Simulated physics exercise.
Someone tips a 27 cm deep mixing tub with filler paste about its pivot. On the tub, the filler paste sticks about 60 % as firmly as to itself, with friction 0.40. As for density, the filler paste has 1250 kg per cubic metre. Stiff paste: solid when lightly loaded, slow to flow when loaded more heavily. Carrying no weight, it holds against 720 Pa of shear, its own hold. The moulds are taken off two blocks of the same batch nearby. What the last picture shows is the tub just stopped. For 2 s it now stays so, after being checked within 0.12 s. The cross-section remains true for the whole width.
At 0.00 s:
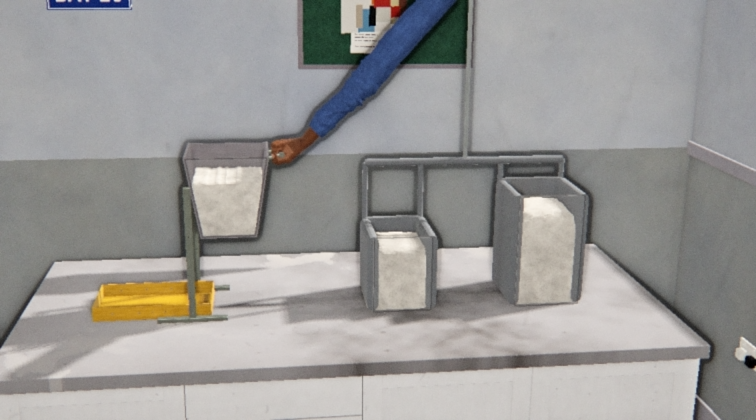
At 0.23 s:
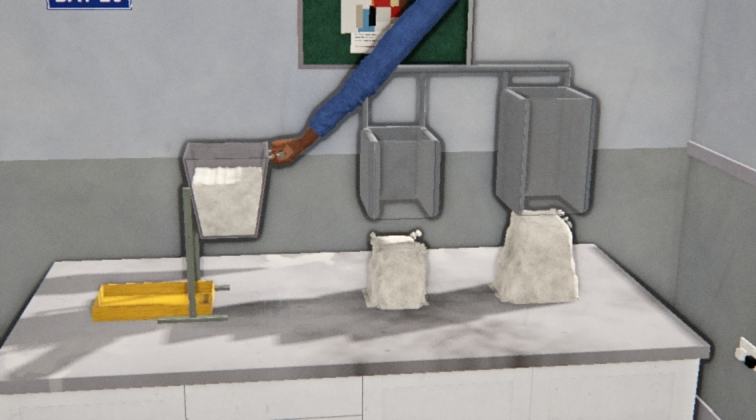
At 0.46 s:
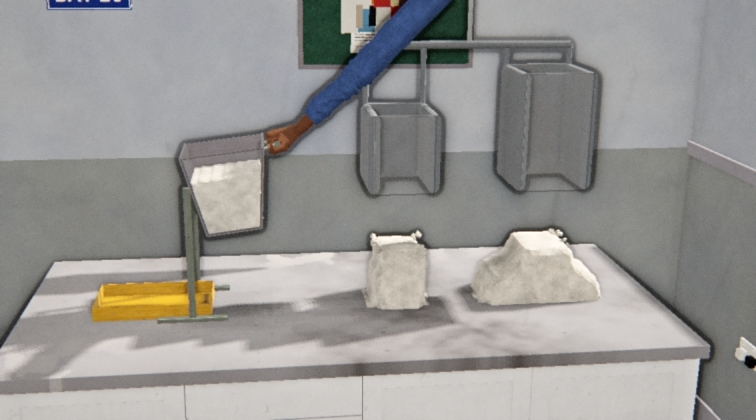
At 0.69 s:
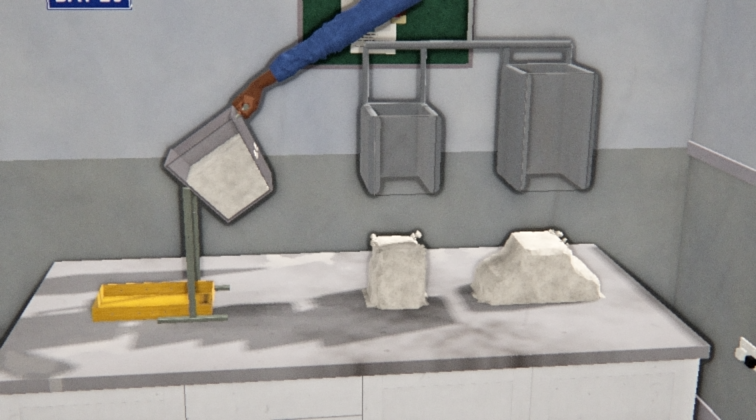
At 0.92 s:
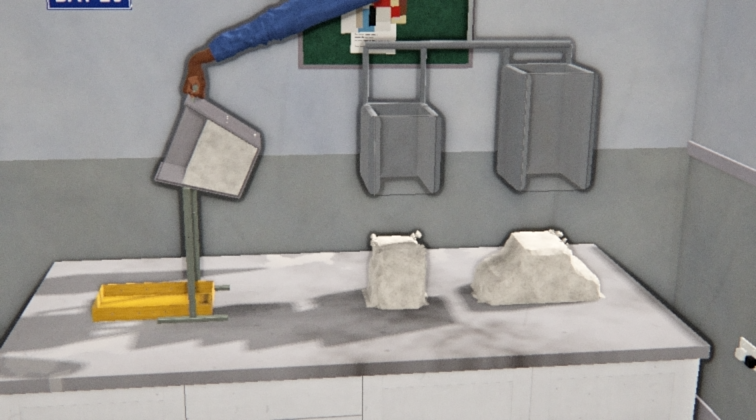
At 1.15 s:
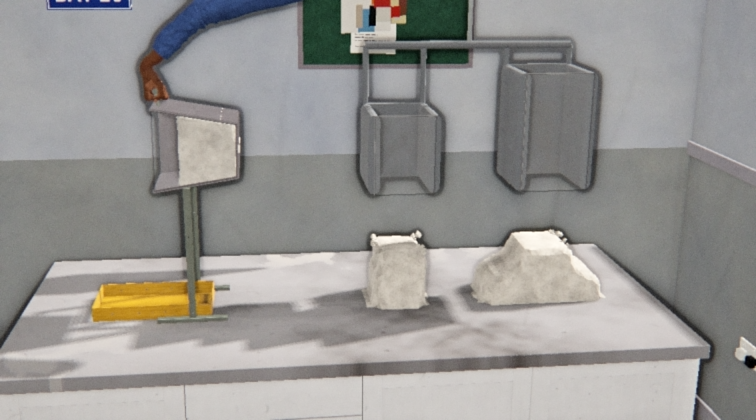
Two grey moulds rise off two pale blocks on a grey-topped white counter, seen from the front and slightly above in a grey-walled room. The smaller block settles slightly while the larger right-hand one slumps into a broad mound, beneath a green noticeboard. At left, a blue-sleeved arm turns a grey tub of whitish paste counterclockwise onto its side above a yellow tray, the view remaining still.
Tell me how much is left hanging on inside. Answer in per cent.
Roughly 100 % is left.
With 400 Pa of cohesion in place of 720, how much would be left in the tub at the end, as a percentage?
50 %.
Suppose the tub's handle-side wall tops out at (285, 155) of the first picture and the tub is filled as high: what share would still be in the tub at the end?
The tub would keep roughly 50 percent.
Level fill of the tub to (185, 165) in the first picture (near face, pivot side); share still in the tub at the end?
About 55 %.
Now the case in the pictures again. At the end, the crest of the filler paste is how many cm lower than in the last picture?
5 cm or so.
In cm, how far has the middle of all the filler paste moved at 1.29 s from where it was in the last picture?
I'd put the distance at about 1 centimetres.
After 1.29 s, the tub is at 89 degrees and holds 100 %.
After 1.46 s, the tub is at 89 degrees and holds 100 %.
After 1.63 s, the tub is at 89 degrees and holds 100 %.
After 1.80 s, the tub is at 89 degrees and holds 100 %.
After 3.15 s, at the end, the tub is at 89 degrees and holds 100 %.
